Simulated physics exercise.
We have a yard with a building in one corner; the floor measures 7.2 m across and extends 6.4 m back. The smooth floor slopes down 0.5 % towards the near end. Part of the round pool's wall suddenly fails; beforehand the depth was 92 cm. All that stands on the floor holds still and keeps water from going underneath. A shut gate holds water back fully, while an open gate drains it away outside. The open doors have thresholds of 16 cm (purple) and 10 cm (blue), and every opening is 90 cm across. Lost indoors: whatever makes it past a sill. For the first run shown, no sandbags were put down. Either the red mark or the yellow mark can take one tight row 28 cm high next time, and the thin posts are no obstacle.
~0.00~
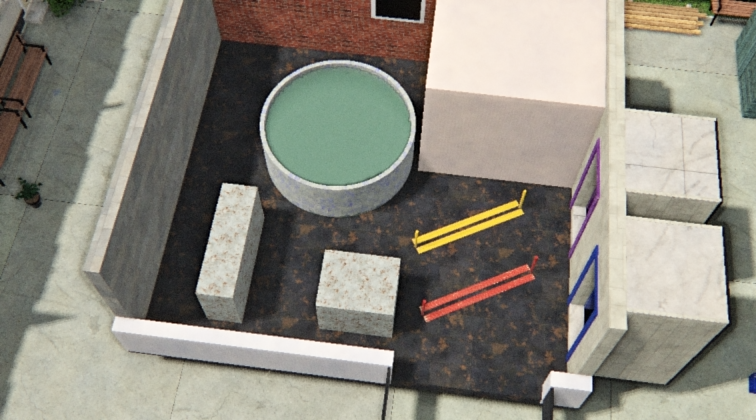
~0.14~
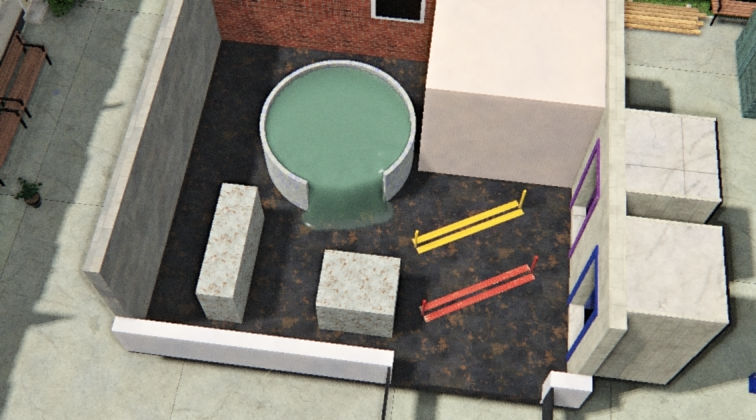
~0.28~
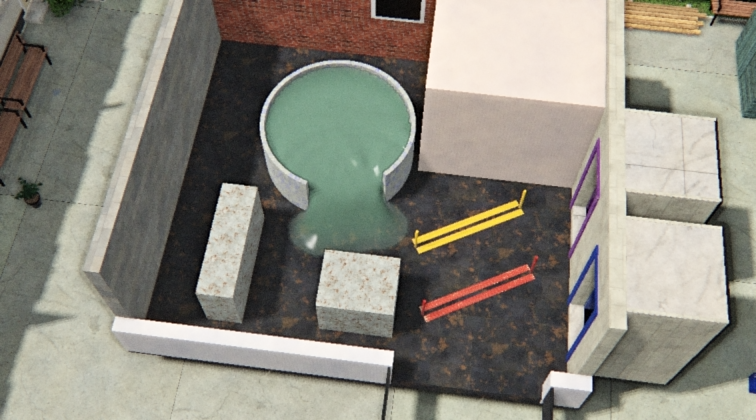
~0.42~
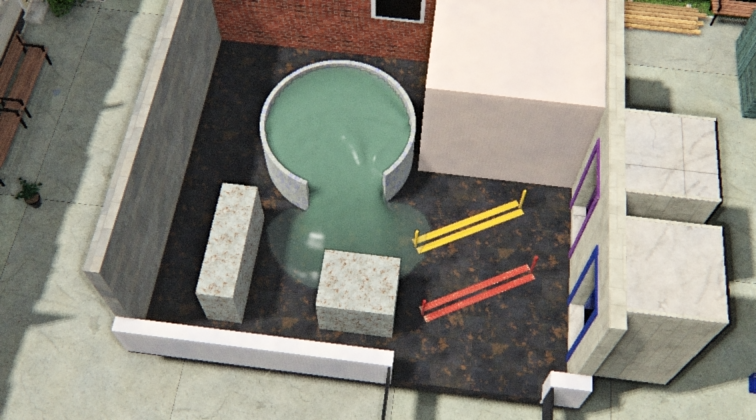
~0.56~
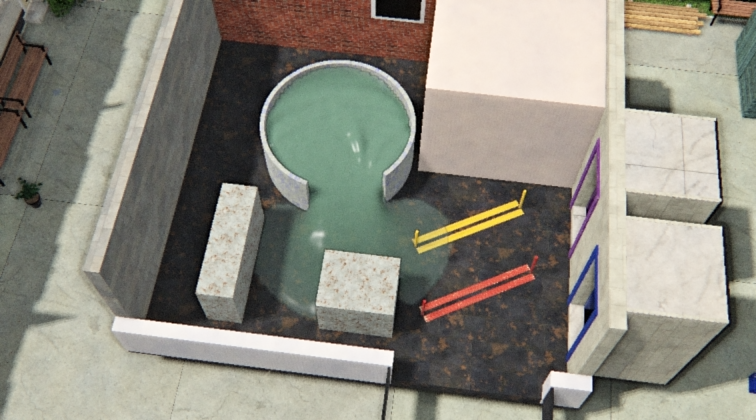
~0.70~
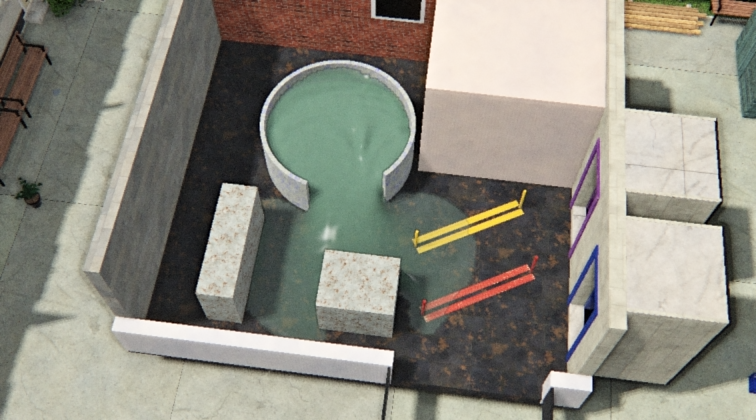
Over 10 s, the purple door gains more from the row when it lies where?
On the yellow one.
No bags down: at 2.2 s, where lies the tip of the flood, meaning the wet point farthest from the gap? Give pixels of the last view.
Near pixel (557, 386).
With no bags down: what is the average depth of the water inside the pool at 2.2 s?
About 46 cm.
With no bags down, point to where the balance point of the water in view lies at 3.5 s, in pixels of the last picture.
I'd say somewhere about (361, 226).
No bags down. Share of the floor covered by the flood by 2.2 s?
Roughly 55 percent.
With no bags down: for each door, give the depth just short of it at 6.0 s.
Depths in centimetres: Purple 18, blue 19.
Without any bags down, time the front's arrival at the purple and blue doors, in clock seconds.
Purple 2.0 s, blue 1.5 s.
After 1.4 s water covers 40 % of the floor and is deepest (66 cm) near (345, 270) in the run without bags; in at the purple door, 0 L with no bags, 0 L with the row on red, 0 L on yellow.
After 2.2 s water covers 55 % of the floor and is deepest (52 cm) near (345, 270) in the run without bags; in at the purple door, 1 L with no bags, 20 L with the row on red, 0 L on yellow.
After 3.5 s water covers 75 % of the floor and is deepest (36 cm) near (345, 270) in the run without bags; in at the purple door, 33 L with no bags, 180 L with the row on red, 21 L on yellow.
After 6.0 s water covers 90 % of the floor and is deepest (24 cm) near (345, 270) in the run without bags; in at the purple door, 62 L with no bags, 325 L with the row on red, 26 L on yellow.
After 10.0 s water covers 100 % of the floor and is deepest (20 cm) near (413, 139) in the run without bags; in at the purple door, 65 L with no bags, 361 L with the row on red, 27 L on yellow.
